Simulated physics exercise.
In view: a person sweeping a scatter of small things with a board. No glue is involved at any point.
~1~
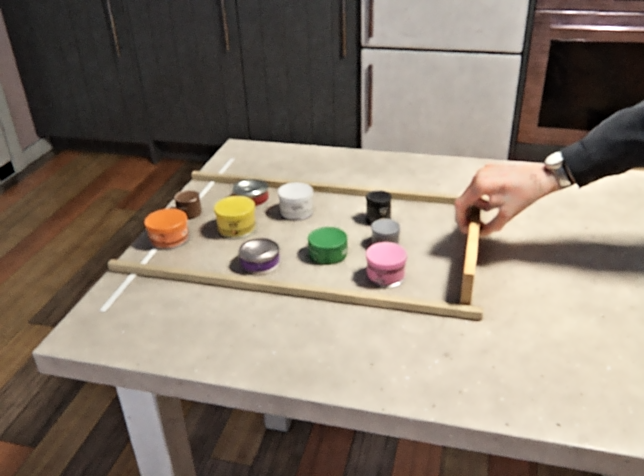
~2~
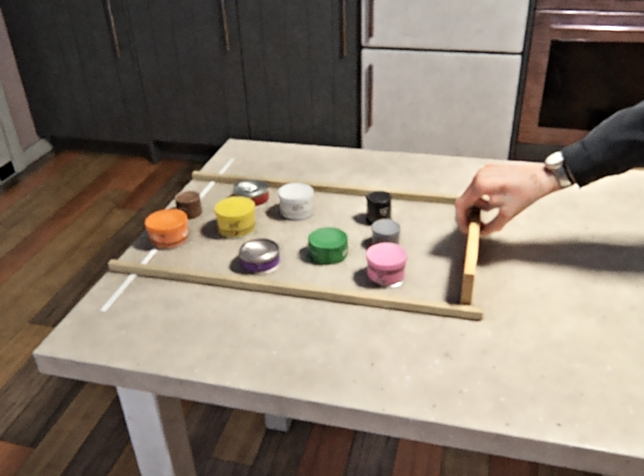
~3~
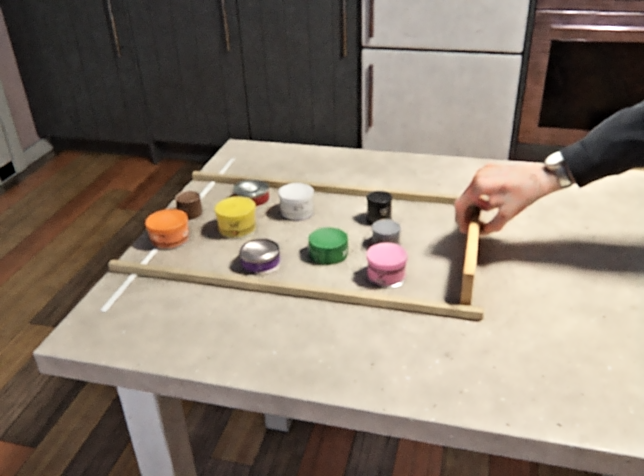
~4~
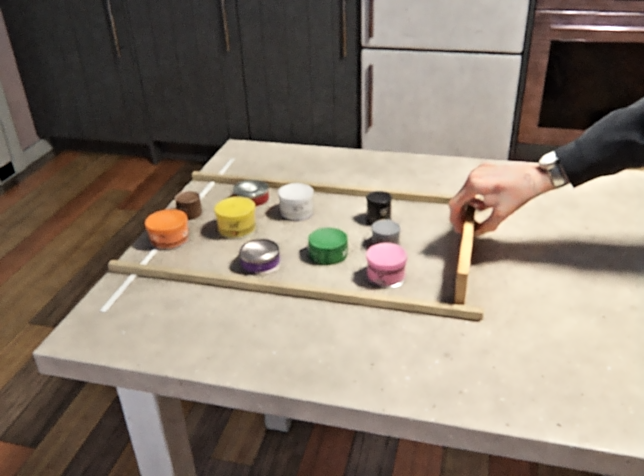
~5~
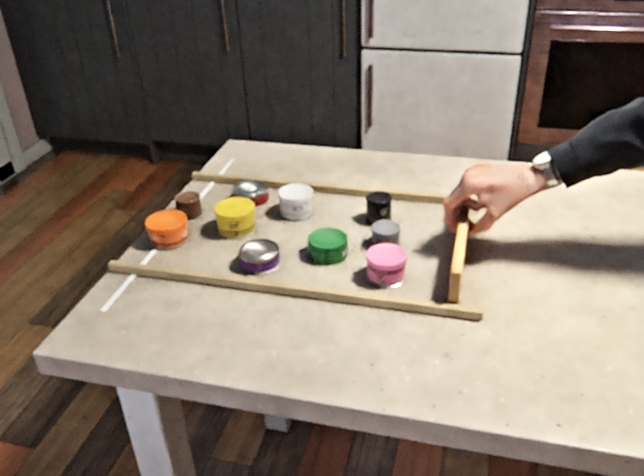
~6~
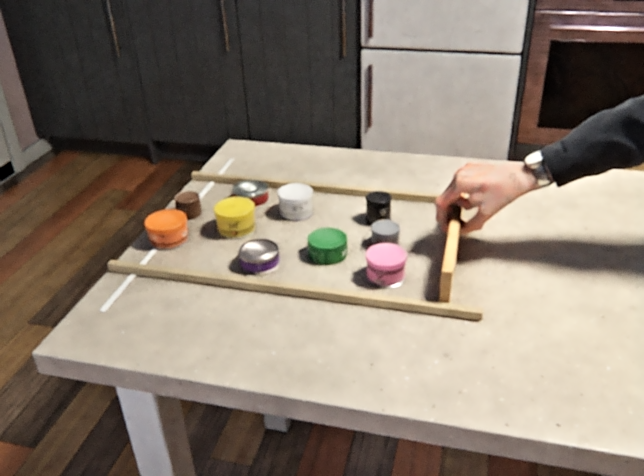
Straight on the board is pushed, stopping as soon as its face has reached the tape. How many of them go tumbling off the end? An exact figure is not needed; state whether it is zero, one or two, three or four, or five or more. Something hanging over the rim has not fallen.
The count that drops over the edge is at least five.
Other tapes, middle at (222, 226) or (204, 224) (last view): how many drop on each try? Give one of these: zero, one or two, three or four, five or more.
Lab note - count per position: None at all; either one or two.
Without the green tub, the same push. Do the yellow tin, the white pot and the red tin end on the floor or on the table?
Yellow tin down, white pot down, red tin still up.
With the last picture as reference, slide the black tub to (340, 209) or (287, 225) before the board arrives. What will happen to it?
Spot by spot, it stays put and then it drops away.
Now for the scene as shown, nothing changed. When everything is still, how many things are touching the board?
Count recorded: 5.
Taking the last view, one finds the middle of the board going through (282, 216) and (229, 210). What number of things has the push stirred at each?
Counts: 8 and 10.
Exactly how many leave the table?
The number that fall is 5.
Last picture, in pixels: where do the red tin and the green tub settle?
Near (190, 182) and (149, 227).
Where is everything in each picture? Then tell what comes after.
Brown tub (188, 205); orange pot (168, 229); red tin (251, 194); board (473, 236); tape (180, 221), in the first frame.
Orange pot (168, 230); white pot (296, 202), in the second frame.
Red tin (252, 194); black tub (379, 208), in the third frame.
Brown tub (189, 205); green tub (328, 246), in the fourth frame.
Orange pot (168, 230); purple tin (260, 256), in the fifth frame.
Brown tub (188, 205); orange pot (167, 230); red tin (251, 195); board (454, 234); tape (179, 221), in the sixth frame.
Soon after, none off yet; brown tub at rest near (188, 205); orange pot at rest near (167, 230); red tin at rest near (251, 195).
After that, none off yet; brown tub at rest near (188, 205); orange pot at rest near (167, 230); red tin displaced about its own width near (236, 188).
In the end, the number that fall off is five or more; gone, white pot, purple tin, yellow tin, orange pot and brown tub.
